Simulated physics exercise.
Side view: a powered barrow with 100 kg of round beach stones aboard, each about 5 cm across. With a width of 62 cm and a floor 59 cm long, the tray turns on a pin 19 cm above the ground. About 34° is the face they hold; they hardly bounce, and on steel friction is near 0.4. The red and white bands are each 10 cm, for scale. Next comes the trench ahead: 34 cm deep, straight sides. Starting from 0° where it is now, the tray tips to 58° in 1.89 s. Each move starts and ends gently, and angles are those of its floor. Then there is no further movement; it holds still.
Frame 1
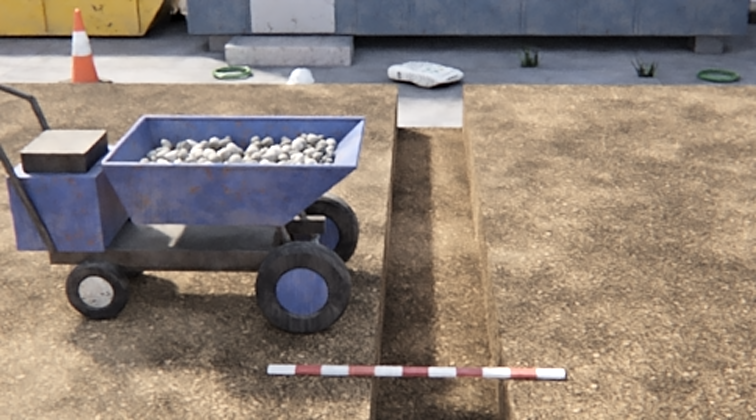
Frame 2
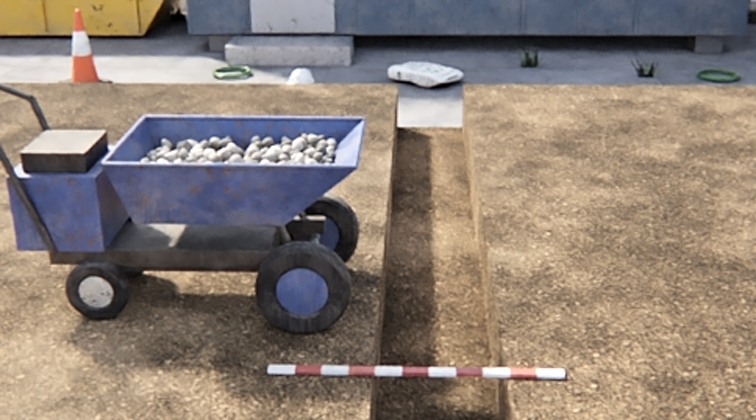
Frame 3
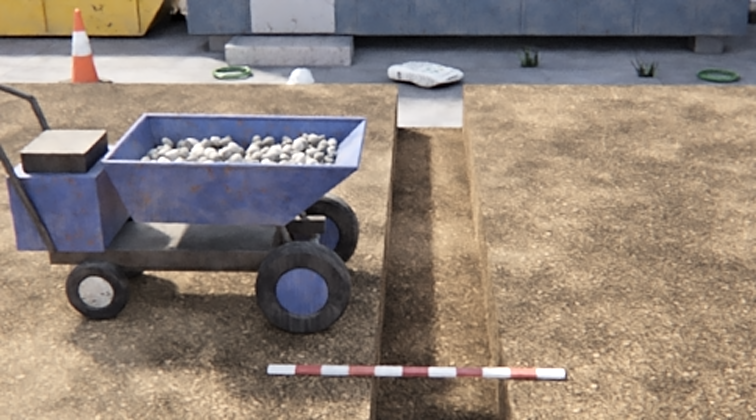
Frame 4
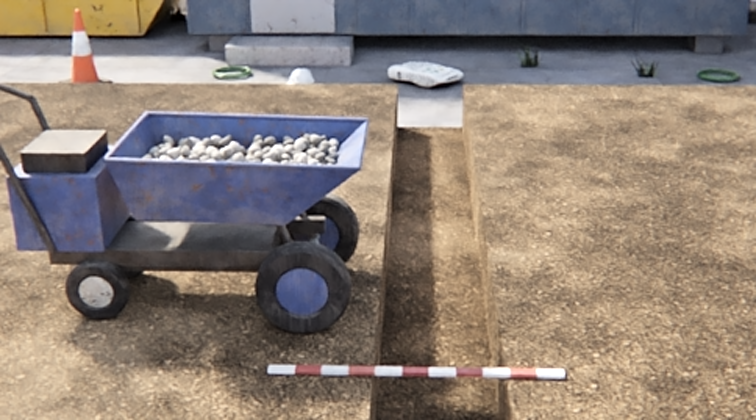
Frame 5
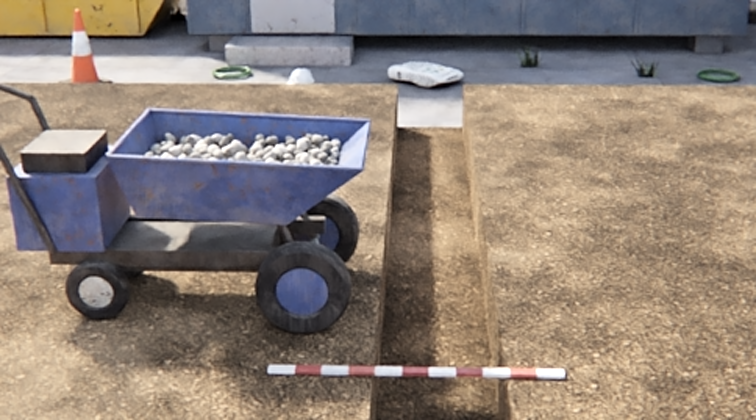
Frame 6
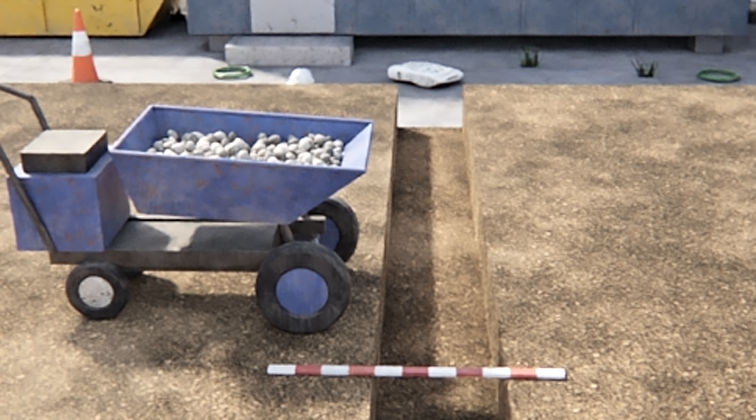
On a patch of brown gravelly ground beside a narrow straight-sided trench, a blue powered barrow loaded with round pale stones stands still, then its tray tilts slightly, the front lip lowering a little toward the right.
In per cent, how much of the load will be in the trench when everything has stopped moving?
Around 65 per cent of it.
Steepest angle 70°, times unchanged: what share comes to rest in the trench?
Share in trench: Approx. 60%.
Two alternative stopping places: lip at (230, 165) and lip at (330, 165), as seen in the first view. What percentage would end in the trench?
The first gives about 90 percent and the second about 90 percent.
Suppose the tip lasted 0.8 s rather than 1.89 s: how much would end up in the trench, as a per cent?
With that timing, about 45 per cent.
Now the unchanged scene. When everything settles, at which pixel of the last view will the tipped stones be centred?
Their middle lands near (478, 355).
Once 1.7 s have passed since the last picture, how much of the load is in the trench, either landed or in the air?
About 30 per cent by then.
Then, 1.1 s after the last picture the floor is at 49°, 100 % in the tray; the foremost stones are at (434, 212).
Then, 1.7 s after the last picture the floor is at 58°, 51 % in the tray, 32 % in the trench, 18 % past the trench; the foremost stones are at (569, 298).
Then, 2.0 s after the last picture the floor is at 58°, 21 % in the tray, 45 % in the trench, 34 % past the trench; the foremost stones are at (640, 303).
Then, 4.0 s after the last picture the floor is at 58°, 0 % in the tray, 65 % in the trench, 35 % past the trench; the foremost stones are at (679, 312).
